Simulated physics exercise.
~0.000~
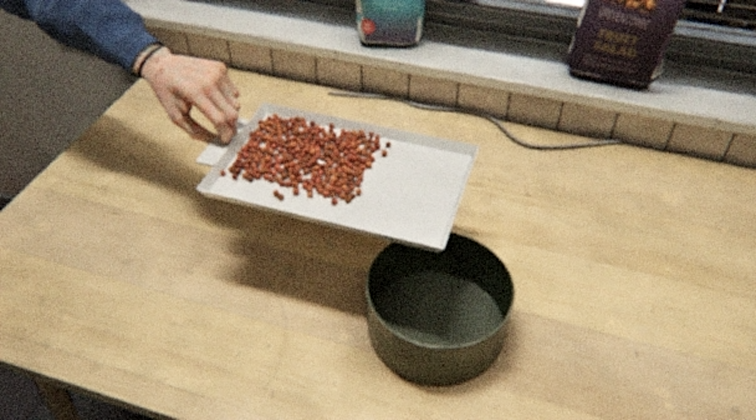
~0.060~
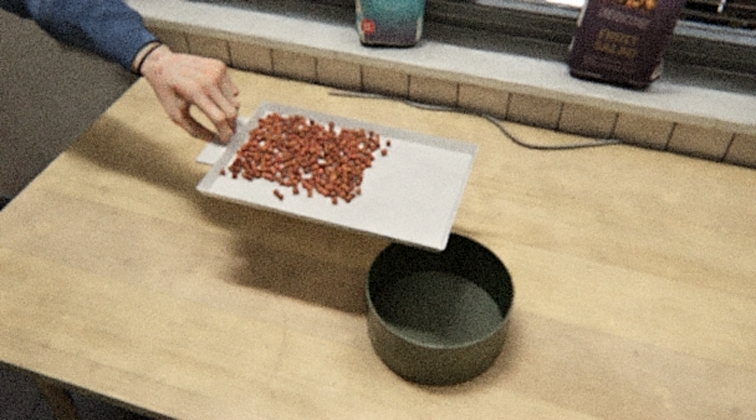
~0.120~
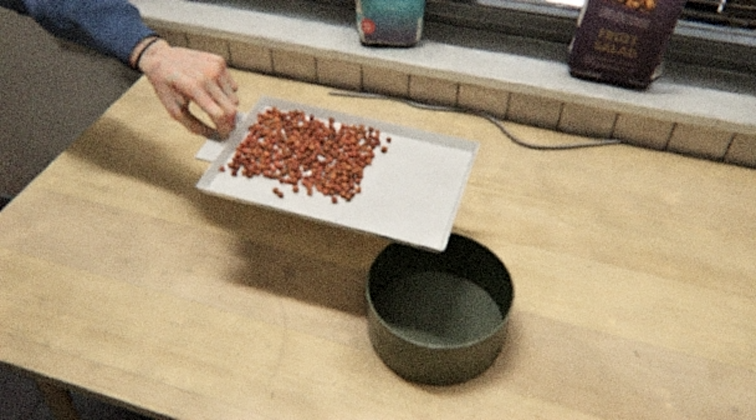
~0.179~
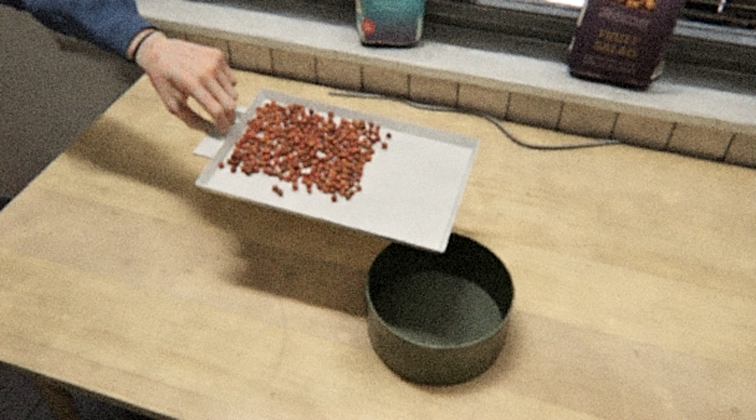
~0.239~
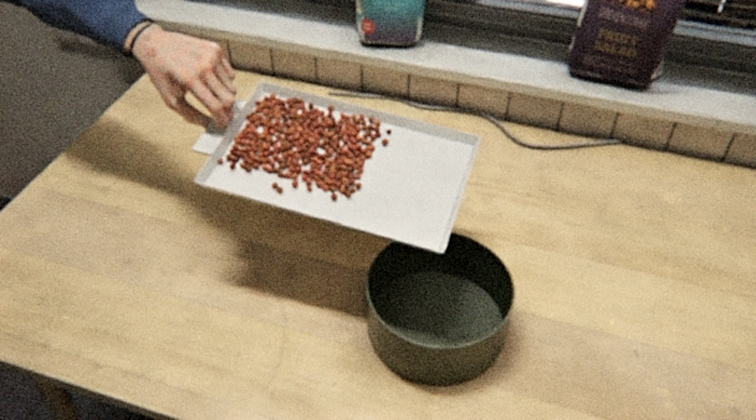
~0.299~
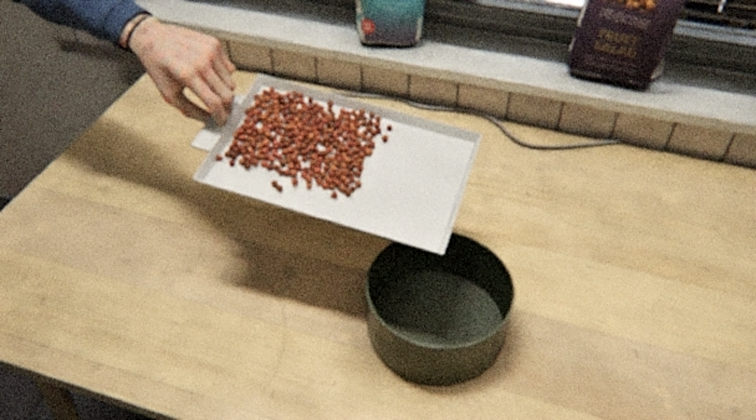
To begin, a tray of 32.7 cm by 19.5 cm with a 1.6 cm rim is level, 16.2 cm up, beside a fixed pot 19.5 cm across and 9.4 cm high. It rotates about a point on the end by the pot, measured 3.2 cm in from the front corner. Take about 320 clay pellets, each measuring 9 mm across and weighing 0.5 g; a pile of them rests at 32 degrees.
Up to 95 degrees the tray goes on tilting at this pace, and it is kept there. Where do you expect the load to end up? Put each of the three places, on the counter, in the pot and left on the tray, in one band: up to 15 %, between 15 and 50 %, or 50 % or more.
Counter: Between 15 and 50 %; pot: 50 % or more; tray: Up to 15 %.
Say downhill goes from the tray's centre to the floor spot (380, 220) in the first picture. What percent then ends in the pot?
That would be close to 100 per cent.
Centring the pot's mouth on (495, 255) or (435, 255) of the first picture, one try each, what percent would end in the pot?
Near 5 and 45 percent, one try each.
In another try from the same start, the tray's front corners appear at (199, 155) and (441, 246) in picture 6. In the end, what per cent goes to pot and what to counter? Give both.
Final per cent - pot 100, counter 0.
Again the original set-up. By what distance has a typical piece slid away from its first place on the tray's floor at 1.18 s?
It has moved some 12 cm from its start.
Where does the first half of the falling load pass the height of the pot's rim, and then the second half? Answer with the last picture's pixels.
The first half passes near (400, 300) and the second half near (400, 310).
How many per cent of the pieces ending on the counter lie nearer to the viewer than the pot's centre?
Share: Roughly 100 %.
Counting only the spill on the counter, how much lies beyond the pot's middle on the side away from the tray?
That comes to roughly 10 percent.
Then, at 1.18 s, tilt 50 degrees; the tray holds 100 %, the pot 0 %.
Then, at 1.77 s, tilt 76 degrees; the tray holds 90 %, the pot 5 %.
Then, at 2.41 s, tilt 95 degrees; the tray holds 0 %, the pot 65 %.
At rest (2.8 s), counter 35 %, pot 65 %, tray 0 %.
